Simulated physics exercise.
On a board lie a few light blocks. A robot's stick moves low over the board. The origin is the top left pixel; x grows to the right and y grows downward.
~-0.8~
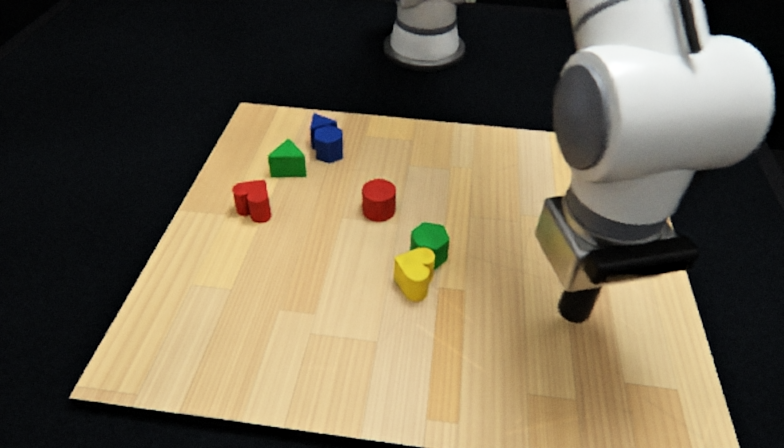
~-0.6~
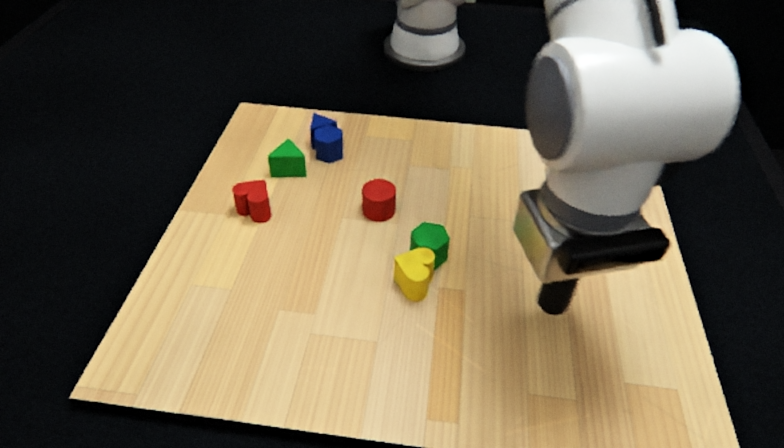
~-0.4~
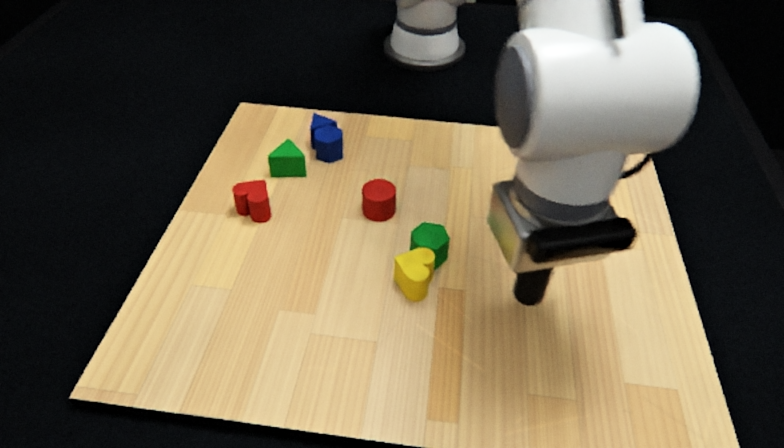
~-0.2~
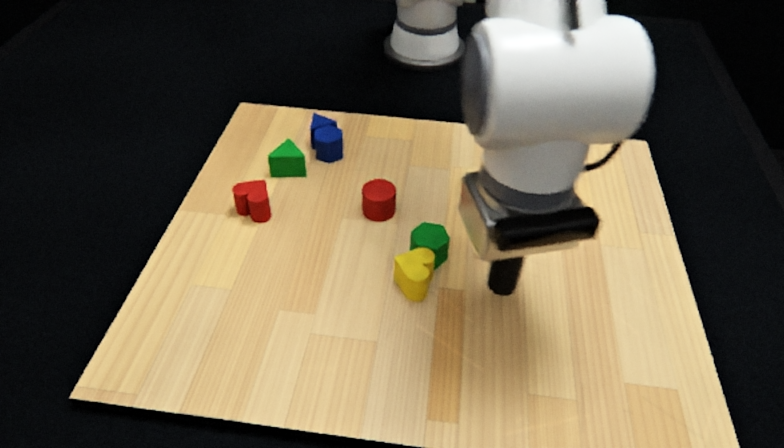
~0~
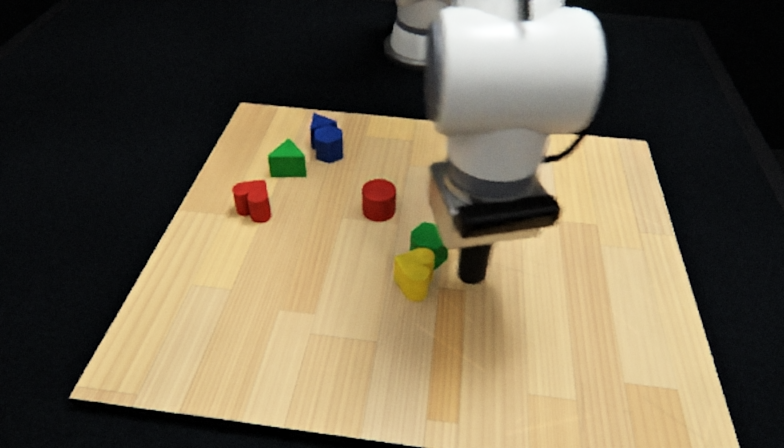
The footage shows a robot arm moving its dark stick steadily leftward, low over a wooden board, coming close beside the green hexagonal block and yellow heart block, while all the red, blue, green and yellow blocks stay still.
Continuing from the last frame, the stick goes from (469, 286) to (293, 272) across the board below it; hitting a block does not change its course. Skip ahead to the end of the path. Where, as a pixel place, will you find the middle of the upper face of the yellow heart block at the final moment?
At the end it should sit near (261, 250).
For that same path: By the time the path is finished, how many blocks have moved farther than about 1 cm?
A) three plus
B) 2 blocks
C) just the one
I'll go with C - just the one.
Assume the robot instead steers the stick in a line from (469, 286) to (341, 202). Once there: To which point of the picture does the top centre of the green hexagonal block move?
Its top face will be centred at roughly (338, 162).
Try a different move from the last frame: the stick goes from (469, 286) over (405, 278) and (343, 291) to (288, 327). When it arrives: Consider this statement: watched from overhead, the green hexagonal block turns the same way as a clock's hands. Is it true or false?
The claim holds.
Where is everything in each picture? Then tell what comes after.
The first picture shows tip of the stick at (573, 312), middles of tops, yellow heart block at (416, 262), green hexagonal block at (430, 235).
The second picture shows stick at (552, 304), nothing pushed.
The third picture shows stick at (528, 295), nothing pushed.
The fourth picture shows stick at (501, 285), nothing pushed.
The fifth picture shows stick at (472, 275), yellow heart block at (416, 262), green hexagonal block at (430, 235).
What follows on the original path. One third of the way, stick at (410, 270); yellow heart block at (381, 259), turned 15° anticlockwise.
Two thirds of the way, stick at (351, 265); yellow heart block at (321, 255), turned 15° anticlockwise.
At the end, stick at (291, 260); yellow heart block at (261, 249), turned 15° anticlockwise; green hexagonal block unmoved.
